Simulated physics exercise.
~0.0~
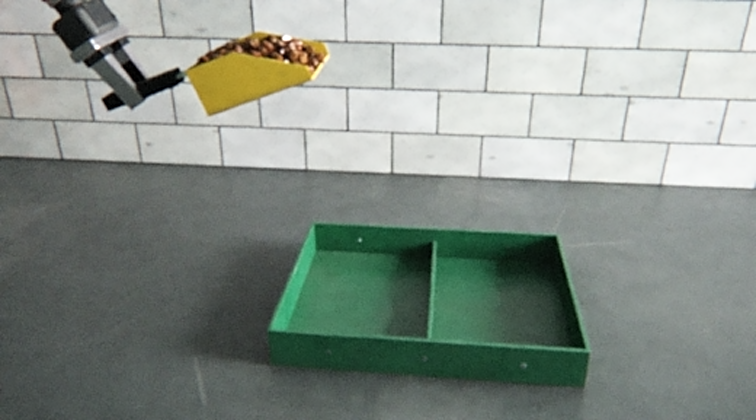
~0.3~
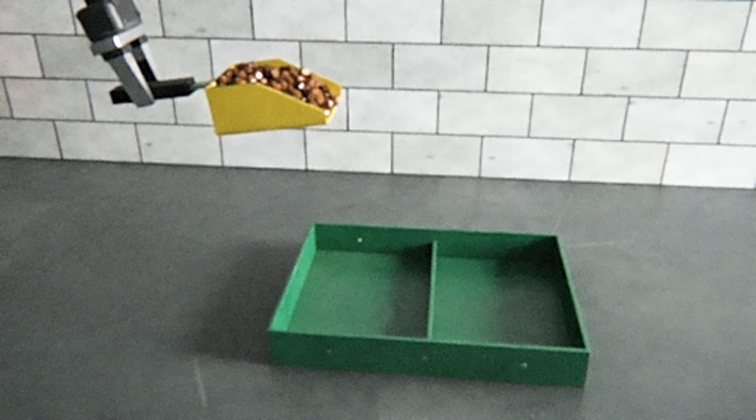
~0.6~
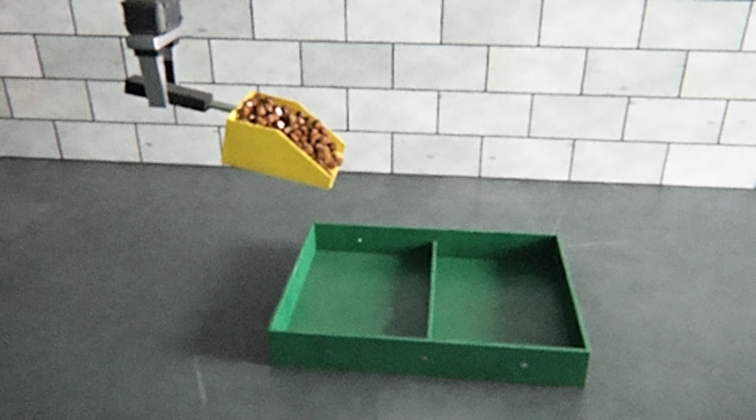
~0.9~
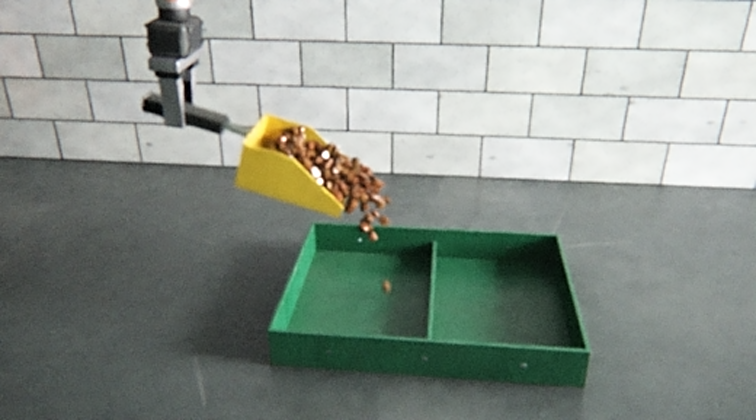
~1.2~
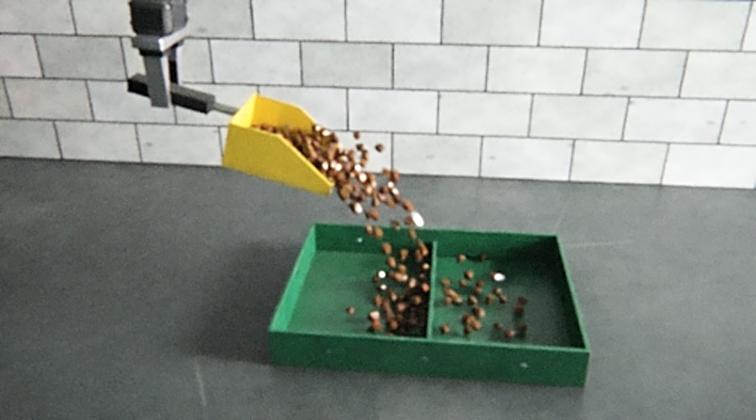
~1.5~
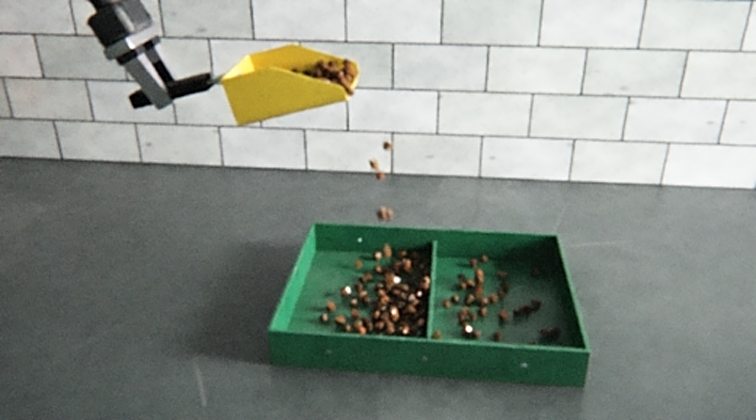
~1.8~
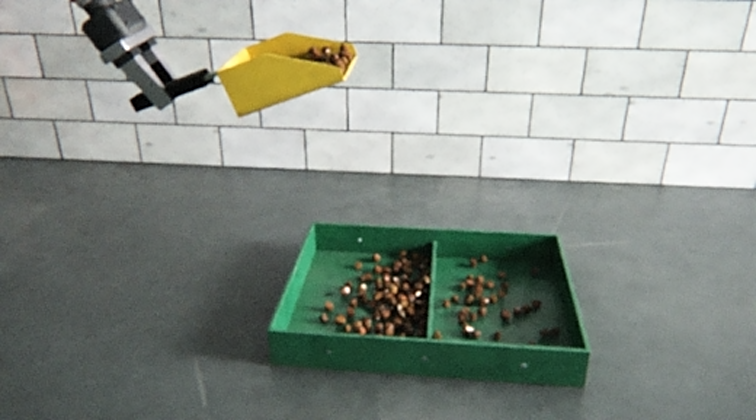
A yellow scoop heaped with small brown pellets hangs from a dark robot arm at the upper left, above a green tray divided in two by a cross wall. The tray sits on a dark grey surface before a white brick-patterned wall, seen from the side and slightly above. The arm lowers the scoop and tips its open front down to the right, and pellets spill over both sides of the divider. It then lifts and levels the scoop as a few last pieces fall. At the end, more pellets lie in the left section than the right, and some remain in the scoop.
